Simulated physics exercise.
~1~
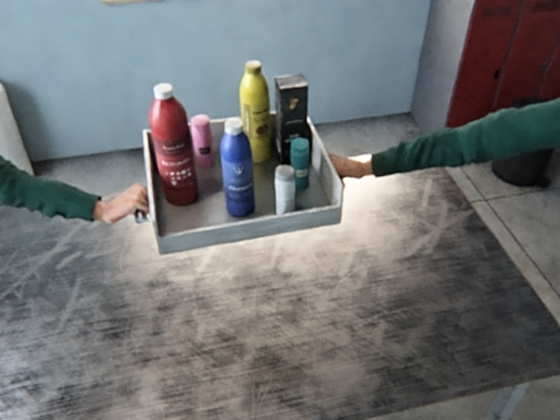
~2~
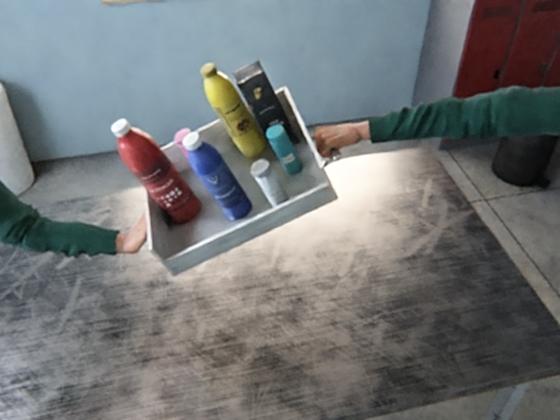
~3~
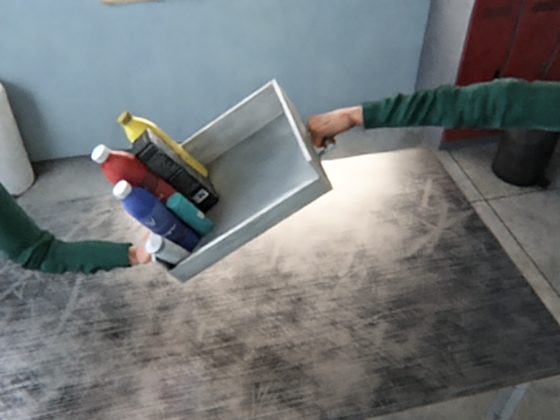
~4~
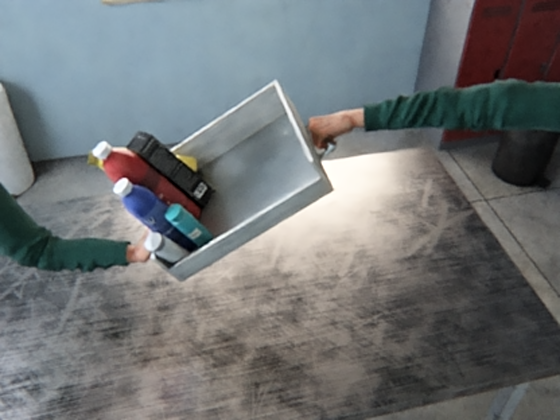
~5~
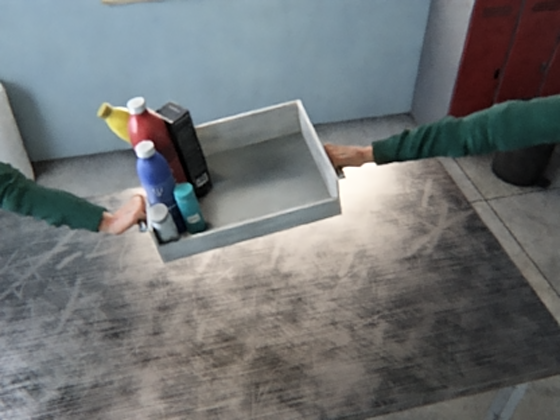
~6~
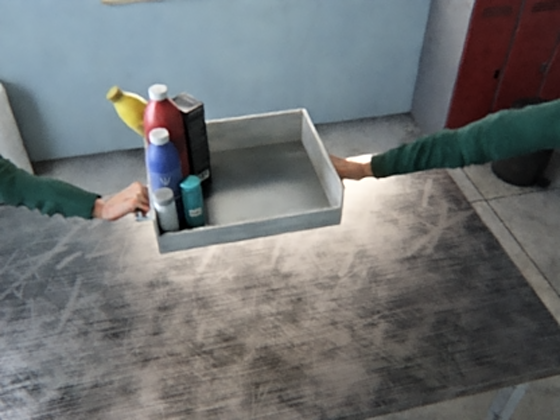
At the start, two hands in green sleeves hold a shallow, open crate level above a dark, scuffed surface, with red, yellow and blue bottles, a black carton and small pink, turquoise and white containers standing in it. The crate tips left side down, and the contents begin to lean. As it steepens, they gather against the low left end, leaving the right side empty. While it stays tilted, the yellow bottle sinks behind the others. The hands then bring the crate back to level. Everything remains bunched at the left, mostly upright, with the yellow bottle leaning hard over the corner and the pink container hidden from view.
